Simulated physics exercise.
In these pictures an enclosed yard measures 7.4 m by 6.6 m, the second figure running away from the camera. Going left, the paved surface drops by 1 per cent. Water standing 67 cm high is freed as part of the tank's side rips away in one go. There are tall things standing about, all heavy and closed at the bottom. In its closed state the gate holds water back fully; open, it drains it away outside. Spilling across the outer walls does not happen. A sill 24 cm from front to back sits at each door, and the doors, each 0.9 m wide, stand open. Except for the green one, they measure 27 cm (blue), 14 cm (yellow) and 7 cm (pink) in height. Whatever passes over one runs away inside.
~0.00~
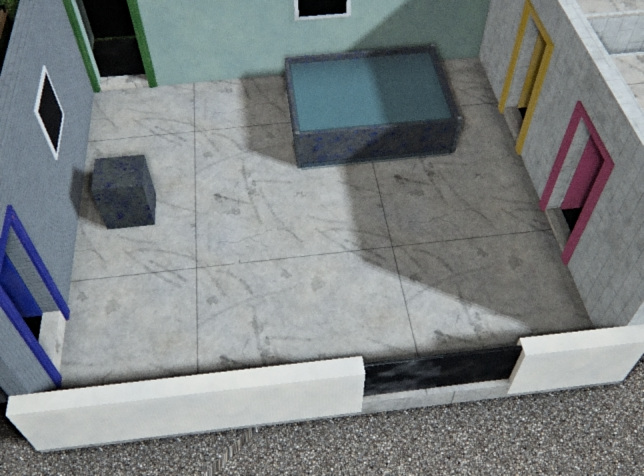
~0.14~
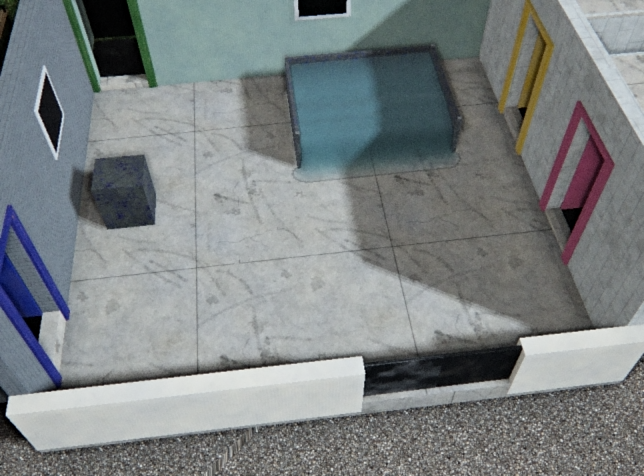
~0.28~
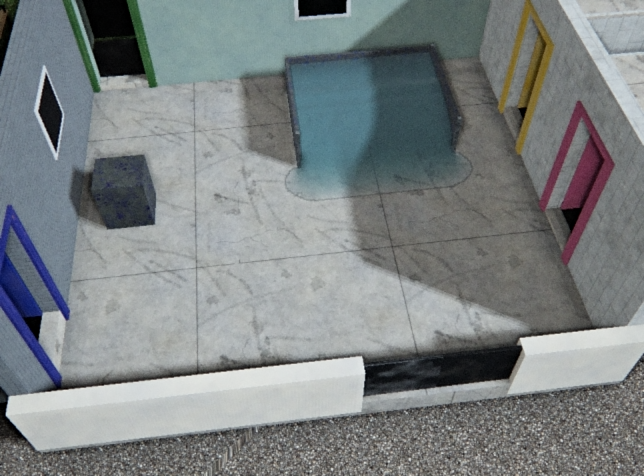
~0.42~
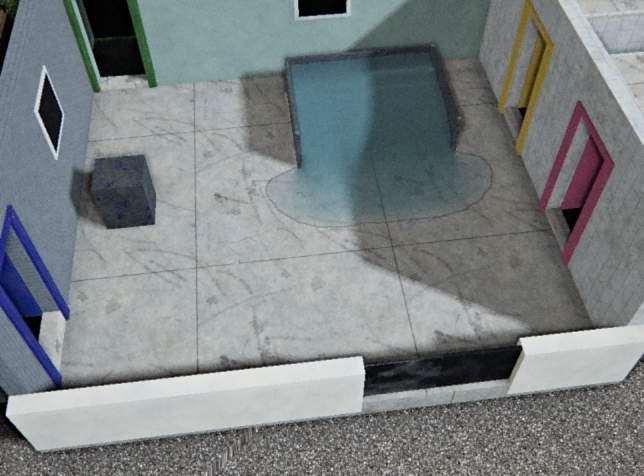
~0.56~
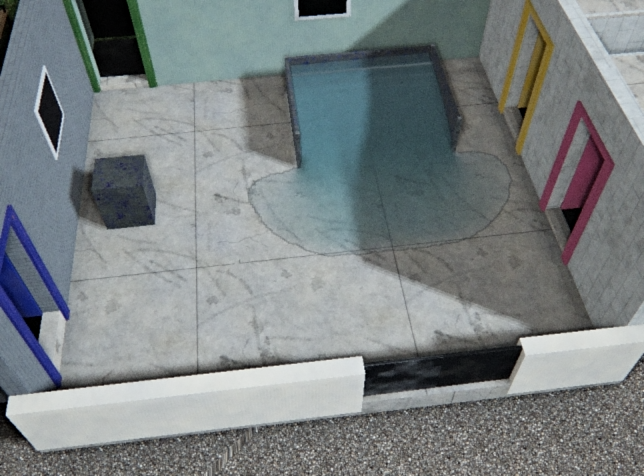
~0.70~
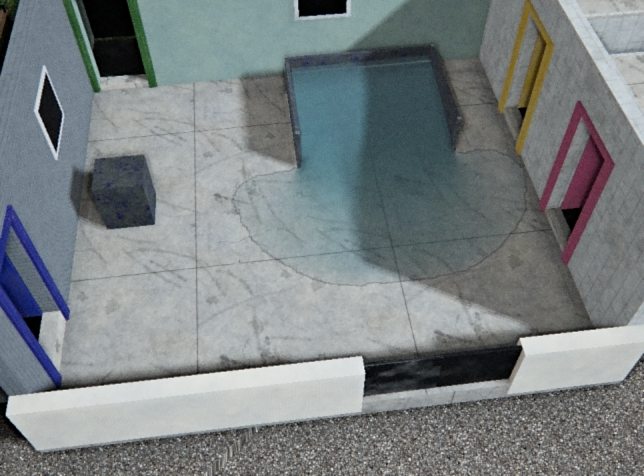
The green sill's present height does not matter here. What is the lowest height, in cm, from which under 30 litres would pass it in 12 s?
10.5 cm.
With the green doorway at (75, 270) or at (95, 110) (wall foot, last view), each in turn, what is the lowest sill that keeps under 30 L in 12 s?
About 14.5 cm for the first and 8.5 cm for the second.
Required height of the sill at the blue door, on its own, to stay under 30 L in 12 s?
Blue: Roughly 19 cm.
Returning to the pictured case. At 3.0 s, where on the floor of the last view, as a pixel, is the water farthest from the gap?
Close to pixel (55, 423).
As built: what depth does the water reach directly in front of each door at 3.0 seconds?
Depth (cm): Blue 1 / green 0 / yellow 0 / pink 8.
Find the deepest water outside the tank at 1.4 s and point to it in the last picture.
Look close to (424, 378).
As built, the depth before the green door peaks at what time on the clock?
Peak time: Around 6.0 s.
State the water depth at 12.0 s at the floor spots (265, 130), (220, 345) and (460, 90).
Depth: About 6, 9, 5 cm.
After 1.4 s water covers 45 % of the floor, deepest (35 cm) near (424, 378); it has not reached the green door.
After 3.0 s water covers 55 % of the floor, deepest (36 cm) near (55, 423); it has not reached the green door.
After 12.0 s water covers 95 % of the floor, deepest (16 cm) near (95, 95); 14 cm at the green door, 14 litres in over its 12 cm sill.
At the green door as built, the water arrived by 5.7 s and peaked near 16 cm at 6.0 s.
With a sill of 9 cm, 57 litres would have come in within the 12 s; with 12 cm, 14 litres. So under 30 litres takes about 10.5 cm.
